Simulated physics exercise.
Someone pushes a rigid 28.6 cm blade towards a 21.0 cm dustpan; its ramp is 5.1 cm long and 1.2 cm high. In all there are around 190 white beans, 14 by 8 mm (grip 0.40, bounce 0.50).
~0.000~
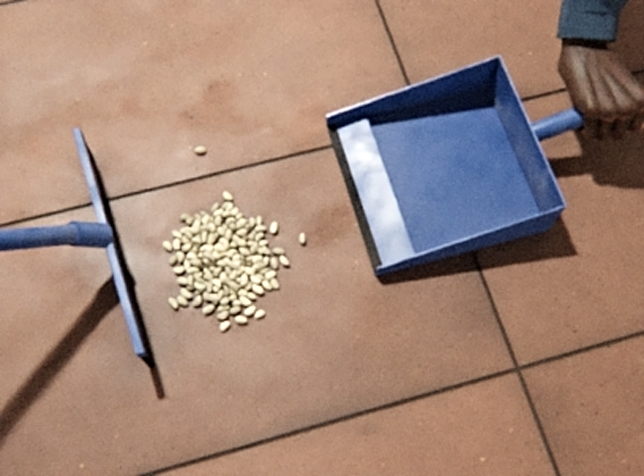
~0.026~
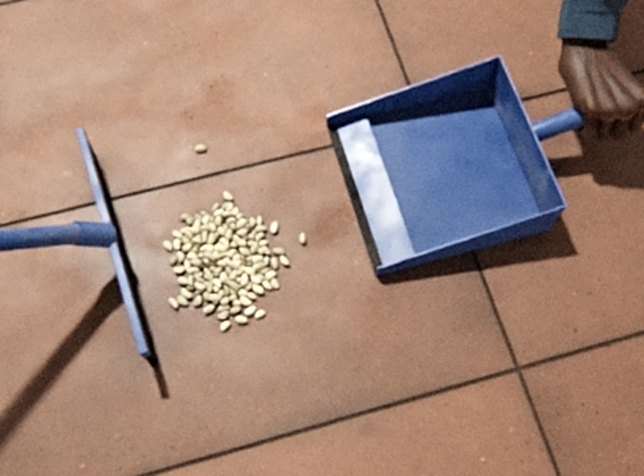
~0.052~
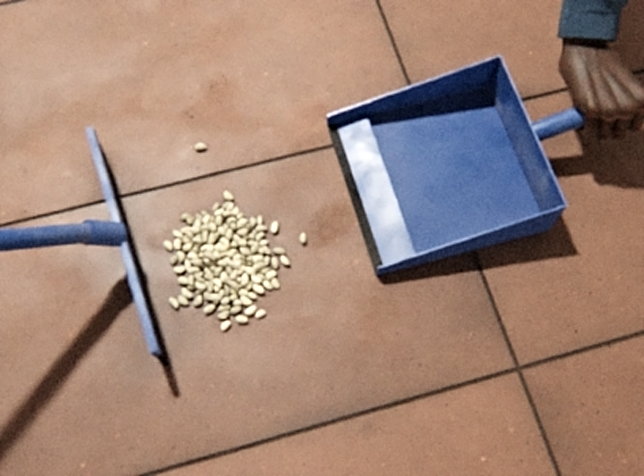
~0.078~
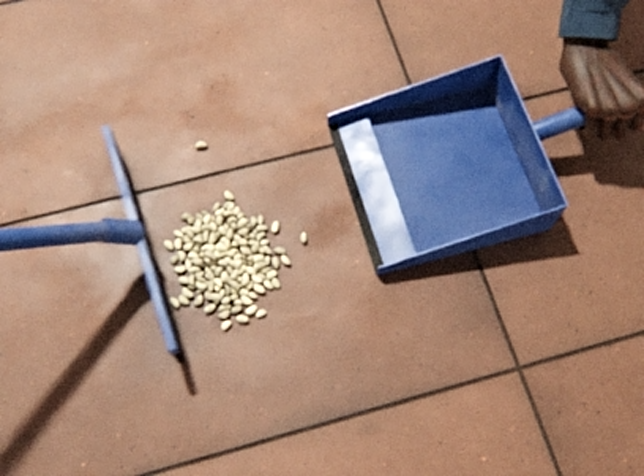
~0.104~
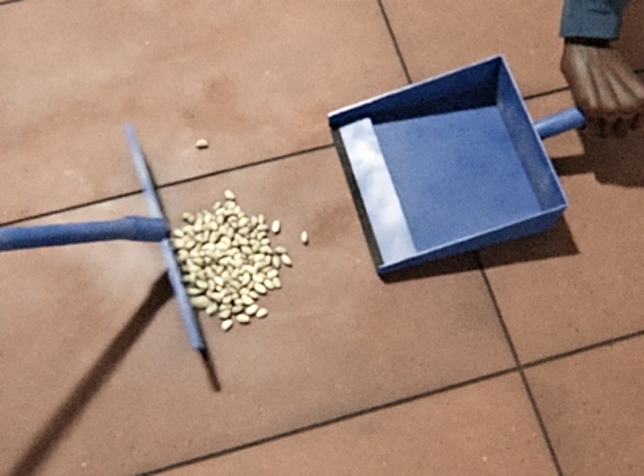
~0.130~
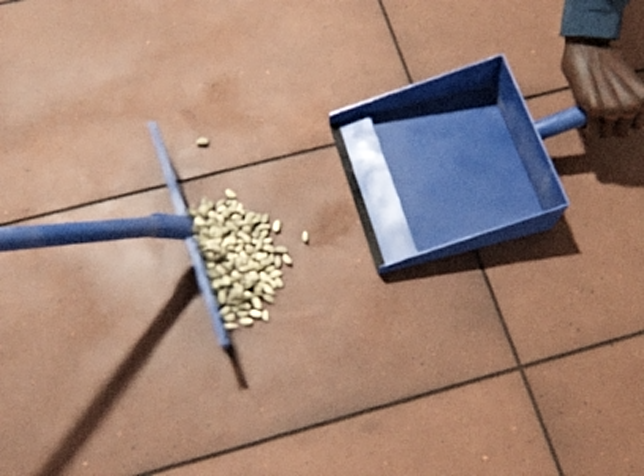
A blue blade on a handle slid rightward across reddish-brown floor tiles and pressed into a pile of white beans, bunching them together, while a hand at the right held a blue dustpan nearly still.
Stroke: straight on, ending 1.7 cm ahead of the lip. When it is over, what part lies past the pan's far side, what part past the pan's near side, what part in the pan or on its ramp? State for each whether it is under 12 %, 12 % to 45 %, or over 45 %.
At the end, far side: Small. Near side: Moderate. Pan: Large.
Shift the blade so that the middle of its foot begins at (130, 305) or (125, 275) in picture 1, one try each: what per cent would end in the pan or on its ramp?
The two tries give about 50 % and about 55 %.
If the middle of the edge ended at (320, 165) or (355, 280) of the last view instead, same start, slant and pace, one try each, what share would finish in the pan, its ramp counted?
Close to 65 and 45 in a hundred, in that order.
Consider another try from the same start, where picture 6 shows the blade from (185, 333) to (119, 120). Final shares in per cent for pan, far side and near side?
Pan 50 % / far 5 % / near 10 %.
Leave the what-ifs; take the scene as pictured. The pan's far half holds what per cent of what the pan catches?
Some 30 per cent.
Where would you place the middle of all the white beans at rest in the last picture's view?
Approximately (388, 222) in the last view.
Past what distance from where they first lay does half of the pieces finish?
It works out to roughly 20 cm.
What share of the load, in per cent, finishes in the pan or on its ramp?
I'd say around 60 percent.
After 0.23 s, middle of the blade 10 cm from the lip; 0 % over the lip, far side 0 %, near side 15 %.
After 0.29 s, middle of the blade 4 cm from the lip; 5 % over the lip, far side 0 %, near side 15 %.
After 0.50 s, middle of the blade 3 cm from the lip; 60 % over the lip, far side 5 %, near side 20 %.
In the end, at 3.0 s, far side 5 %, near side 20 %, pan 60 %, in front of the lip or behind the blade 20 %.
